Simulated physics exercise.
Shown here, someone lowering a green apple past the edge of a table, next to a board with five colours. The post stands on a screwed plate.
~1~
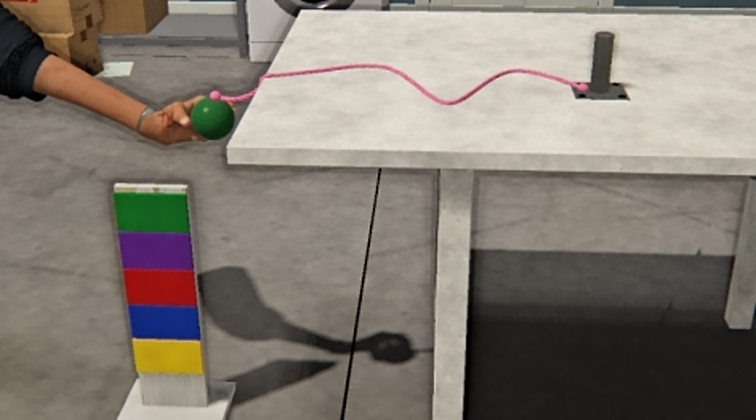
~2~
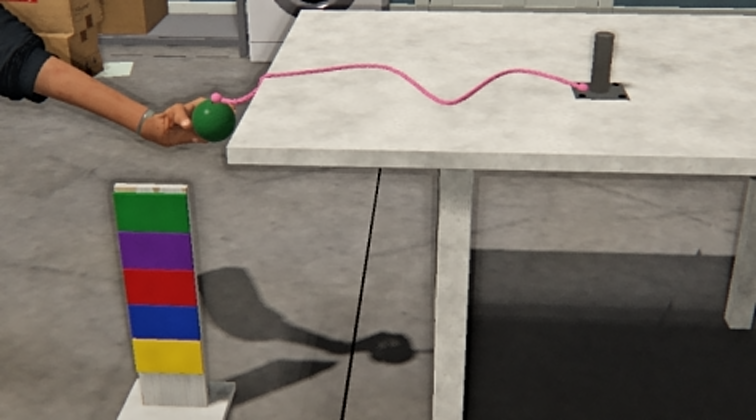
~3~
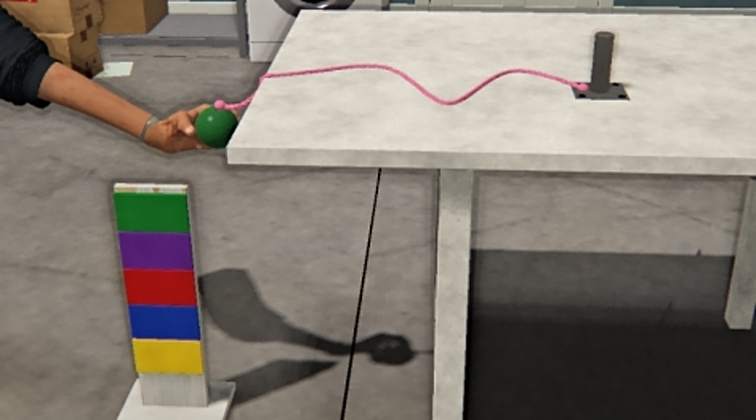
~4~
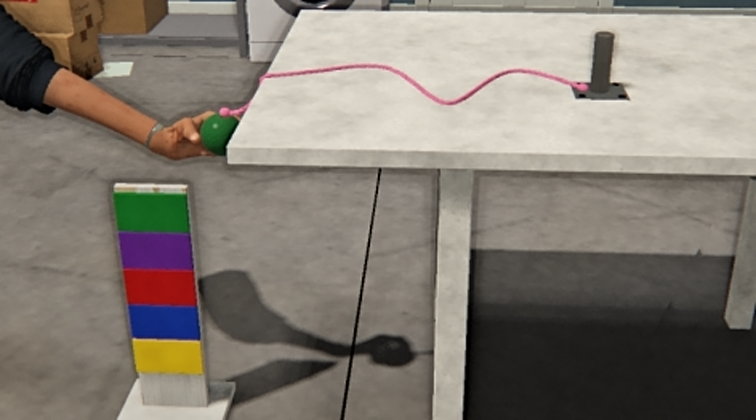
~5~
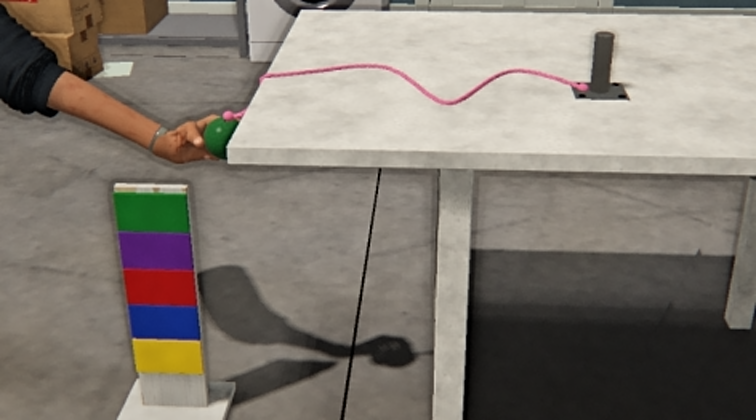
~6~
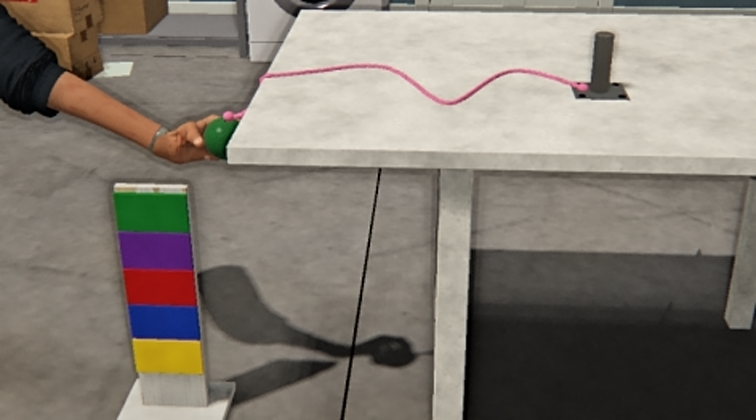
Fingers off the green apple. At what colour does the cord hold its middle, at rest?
Its centre hangs level with the red band.
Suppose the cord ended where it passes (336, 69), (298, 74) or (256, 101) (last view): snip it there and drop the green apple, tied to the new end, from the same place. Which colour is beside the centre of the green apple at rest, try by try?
Taking them in turn: Higher than all five; green; purple.
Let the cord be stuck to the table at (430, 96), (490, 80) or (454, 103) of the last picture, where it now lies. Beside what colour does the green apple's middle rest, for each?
Taking them in turn: Green; purple; green.
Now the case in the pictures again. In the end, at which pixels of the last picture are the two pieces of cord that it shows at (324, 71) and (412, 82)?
About (267, 165), and the other about (291, 79).
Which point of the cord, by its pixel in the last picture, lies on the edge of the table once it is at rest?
At (400, 74), roughly.
Soon after, apple near (283, 264); level with purple.
Then, apple near (263, 280); level with red.
At rest, apple near (270, 290); level with red. Its middle rests at the red band.
